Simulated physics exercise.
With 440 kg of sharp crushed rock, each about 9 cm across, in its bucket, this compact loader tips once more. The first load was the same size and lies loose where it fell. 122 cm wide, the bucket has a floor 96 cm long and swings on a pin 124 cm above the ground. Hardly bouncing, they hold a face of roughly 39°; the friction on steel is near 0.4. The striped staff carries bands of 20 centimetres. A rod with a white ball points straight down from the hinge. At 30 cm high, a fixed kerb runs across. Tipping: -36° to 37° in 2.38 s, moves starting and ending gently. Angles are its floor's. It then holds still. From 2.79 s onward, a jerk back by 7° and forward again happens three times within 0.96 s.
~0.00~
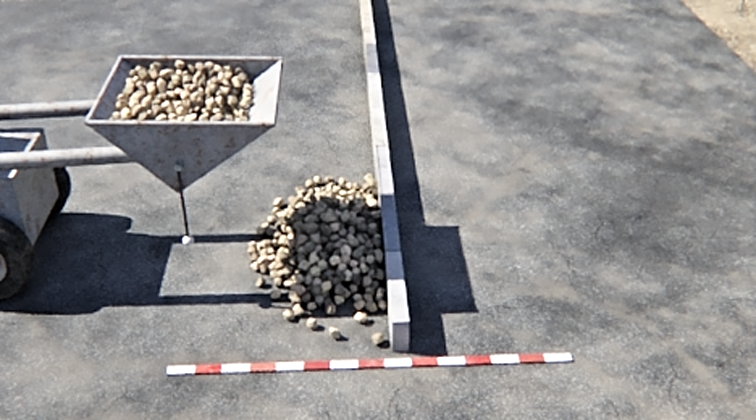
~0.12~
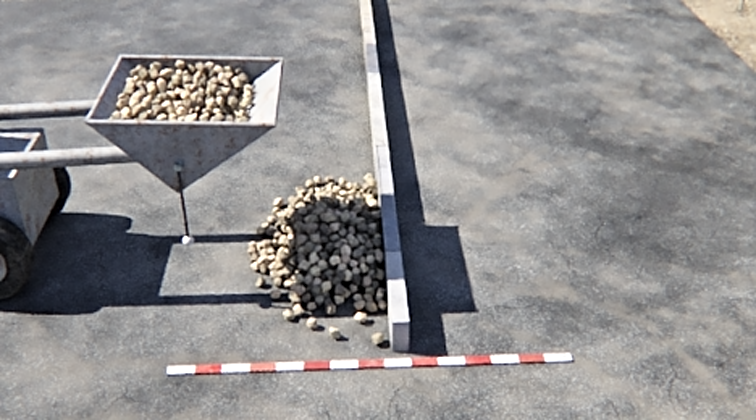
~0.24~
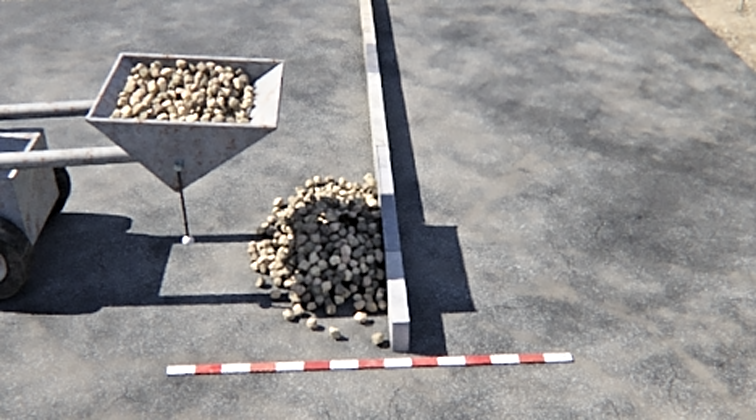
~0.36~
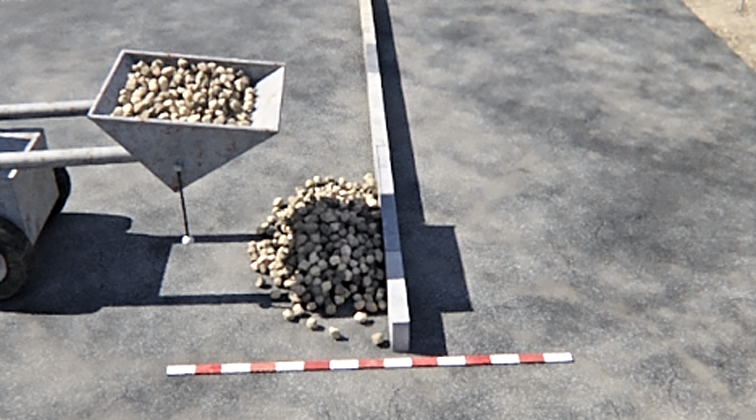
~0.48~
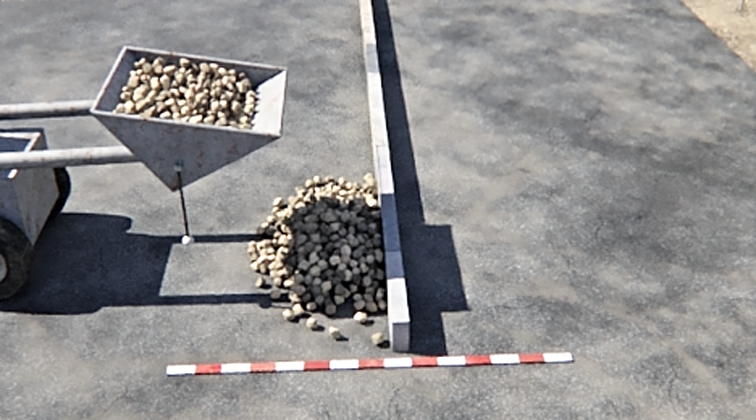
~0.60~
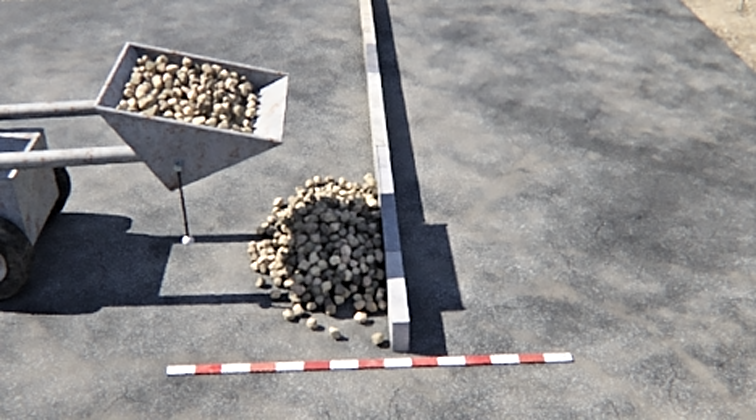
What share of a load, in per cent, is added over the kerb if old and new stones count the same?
I would say 0 percent.
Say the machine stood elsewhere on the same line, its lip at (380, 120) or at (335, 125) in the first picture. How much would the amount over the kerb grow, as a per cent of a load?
Roughly 45 and 5 per cent, in that order.
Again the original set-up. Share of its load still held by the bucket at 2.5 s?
35 % still inside.
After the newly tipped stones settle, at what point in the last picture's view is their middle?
I'd put their centre close to (295, 231).
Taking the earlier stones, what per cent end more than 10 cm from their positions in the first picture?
5 %.
After 1.8 s the floor is at 25°; in per cent of one load, 99 in the bucket, 101 on this side of the kerb; the foremost stones are at (378, 240).
After 2.5 s the floor is at 37°; in per cent of one load, 36 in the bucket, 164 on this side of the kerb; the foremost stones are at (378, 240).
After 4.2 s the floor is at 37°; in per cent of one load, 0 in the bucket, 200 on this side of the kerb; the foremost stones are at (378, 244).
After 7.1 s the floor is at 37°; in per cent of one load, 0 in the bucket, 200 on this side of the kerb; the foremost stones are at (378, 244). Net gain over the kerb, 0.
